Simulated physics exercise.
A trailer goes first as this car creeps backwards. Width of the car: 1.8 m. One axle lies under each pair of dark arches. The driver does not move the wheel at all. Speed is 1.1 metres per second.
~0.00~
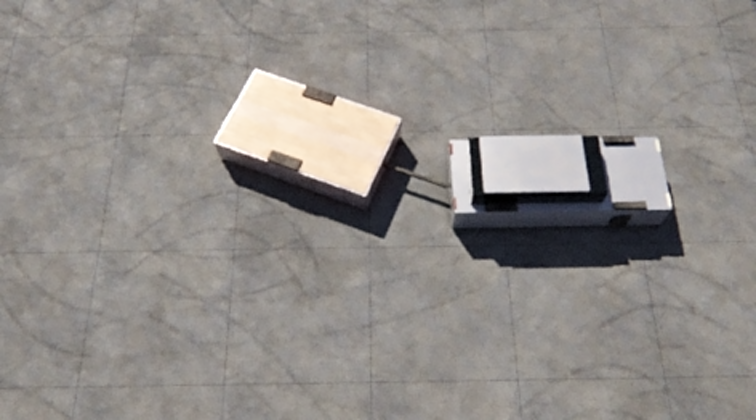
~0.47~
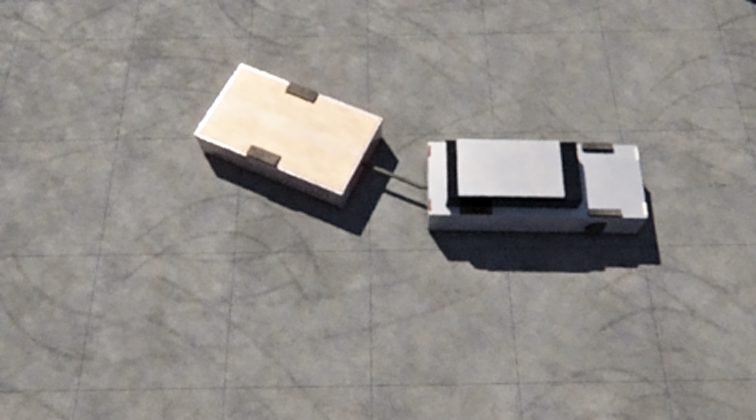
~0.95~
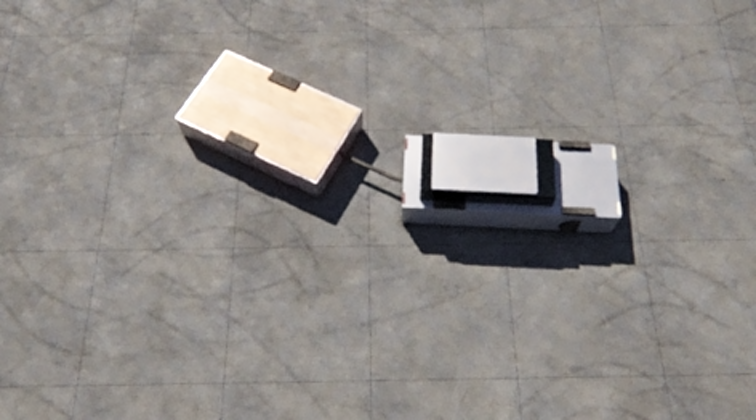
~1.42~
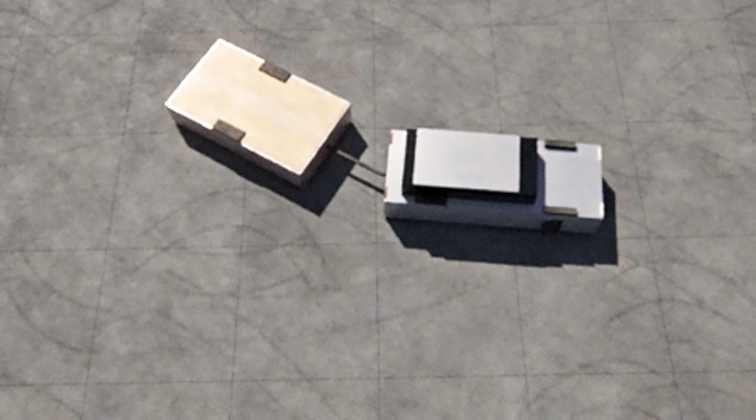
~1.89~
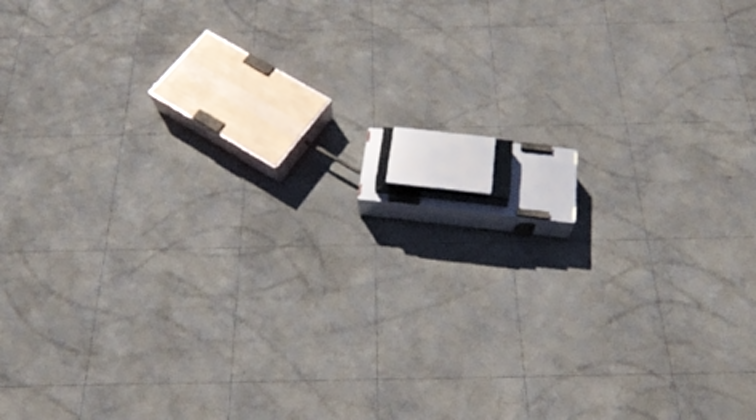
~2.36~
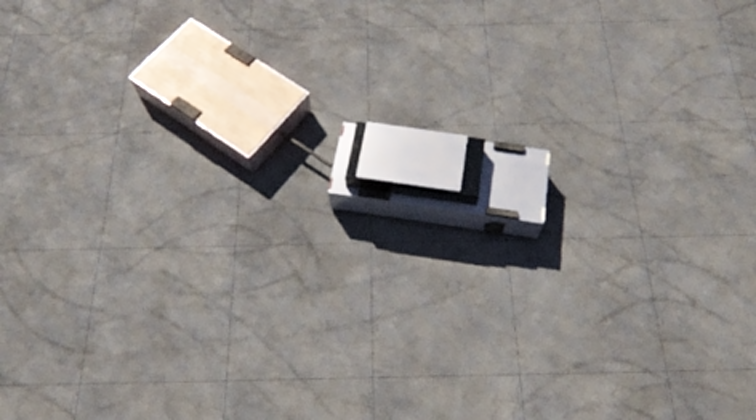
A white and black car backed slowly to the left across gray pavement, pushing a cream-topped trailer ahead of it, and the trailer edged toward the upper left as the angle between them sharpened slightly.
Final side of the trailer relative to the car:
Left.
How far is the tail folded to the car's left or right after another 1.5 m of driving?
30° left of the car.
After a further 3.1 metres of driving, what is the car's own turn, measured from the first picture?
Heading change: Around 24°.
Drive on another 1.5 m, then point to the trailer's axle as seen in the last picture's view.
Near (173, 49).
After 3.7 s, the tail is 31° to the car's left, the car has turned 17° and the trailer's axle is at (173, 49) of the last picture.
After 5.2 s, the tail is 37° to the car's left, the car has turned 23° and the trailer's axle is at (145, 14) of the last picture.
After 6.6 s, the tail is 47° to the car's left, the car has turned 30° and the trailer's axle is out of the picture.
After 8.0 s, the tail is 60° to the car's left, the car has turned 36° and the trailer's axle is out of the picture; it has jack-knifed.
